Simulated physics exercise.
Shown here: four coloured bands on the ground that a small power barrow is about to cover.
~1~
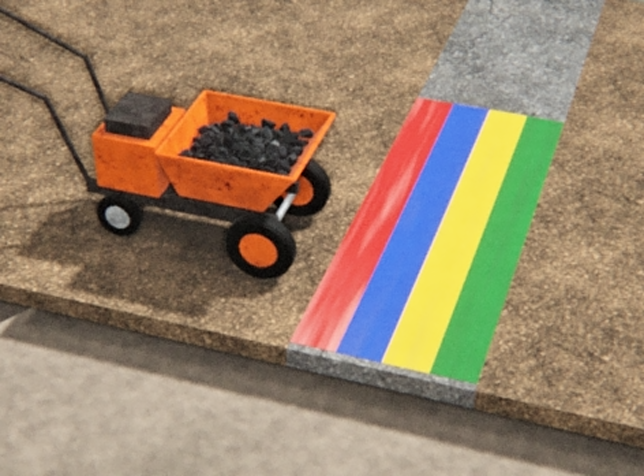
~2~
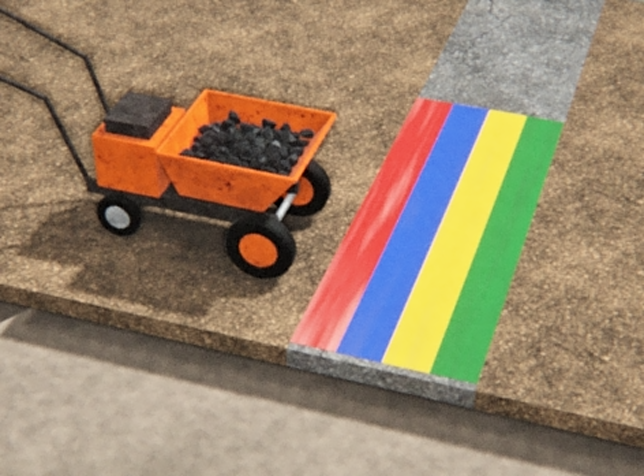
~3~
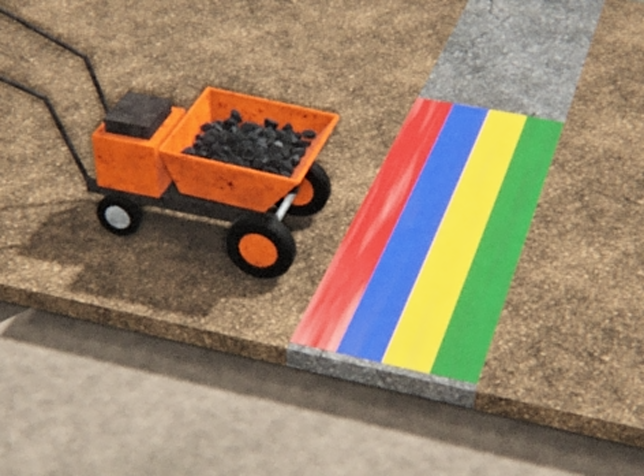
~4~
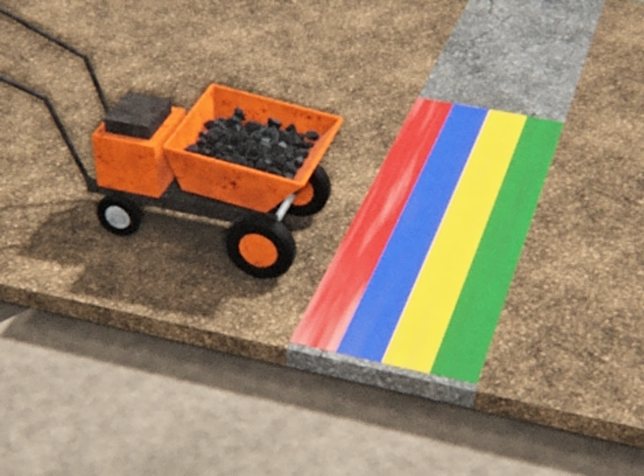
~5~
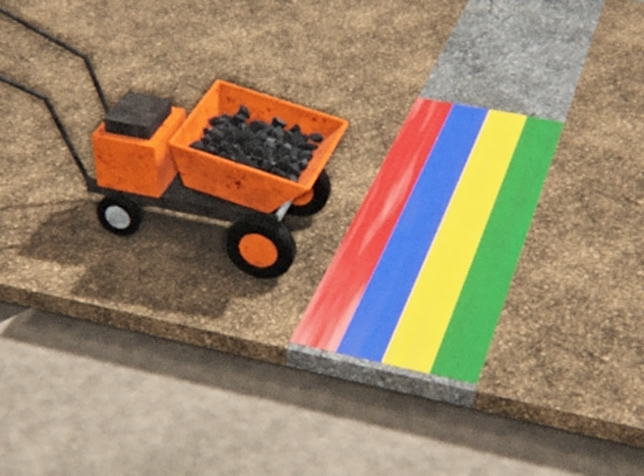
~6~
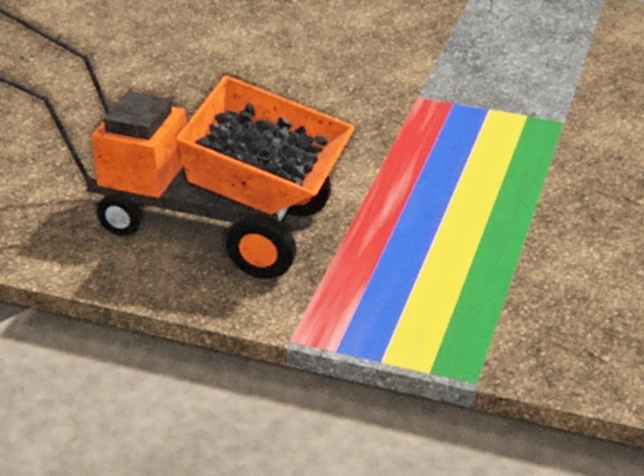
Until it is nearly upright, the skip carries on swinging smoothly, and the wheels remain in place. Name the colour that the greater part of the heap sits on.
Blue.
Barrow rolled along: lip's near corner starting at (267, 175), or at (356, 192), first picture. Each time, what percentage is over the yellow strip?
Roughly 10 percent first, then roughly 40 percent.
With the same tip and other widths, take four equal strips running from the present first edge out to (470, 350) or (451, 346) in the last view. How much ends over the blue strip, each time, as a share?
Shares in order: Close to 40 %; close to 30 %.
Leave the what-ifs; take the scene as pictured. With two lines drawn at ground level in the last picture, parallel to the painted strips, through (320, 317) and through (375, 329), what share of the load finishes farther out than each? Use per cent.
First roughly 80 percent, then 50 percent.
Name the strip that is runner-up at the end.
The runner-up is the yellow one.
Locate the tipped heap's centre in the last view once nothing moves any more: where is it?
Near pixel (409, 269).
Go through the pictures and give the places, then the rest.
In the first frame, lip of the skip at (293, 180), level; top of the load at (230, 148), lumps of coal; red strip at (328, 315); blue strip at (373, 325); yellow strip at (419, 335); green strip at (465, 345).
In the second frame, lip of the skip at (294, 181), level; top of the load at (230, 148).
In the third frame, lip of the skip at (297, 183), tipped barely; top of the load at (233, 147).
In the fourth frame, lip of the skip at (301, 185), tipped barely; top of the load at (236, 146).
In the fifth frame, lip of the skip at (307, 189), tipped a little; top of the load at (231, 139).
In the sixth frame, lip of the skip at (314, 194), tipped a little; top of the load at (231, 142); red strip at (328, 315); blue strip at (373, 325); yellow strip at (419, 335); green strip at (465, 345).
Soon after the last picture, skip tipped steeply; all in the skip.
A little later, skip tipped steeply; nearly all in the skip; a stray few over the red strip; a small part over the blue strip.
Later still, skip tipped right over; about a third in the skip; a stray few over the red strip; about a third over the blue strip; about a quarter over the yellow strip; a small part over the green strip.
By the end, skip tipped right over; a small part in the skip; a small part over the red strip; about a third over the blue strip; about a quarter over the yellow strip; a small part over the green strip; a stray few off the paint.
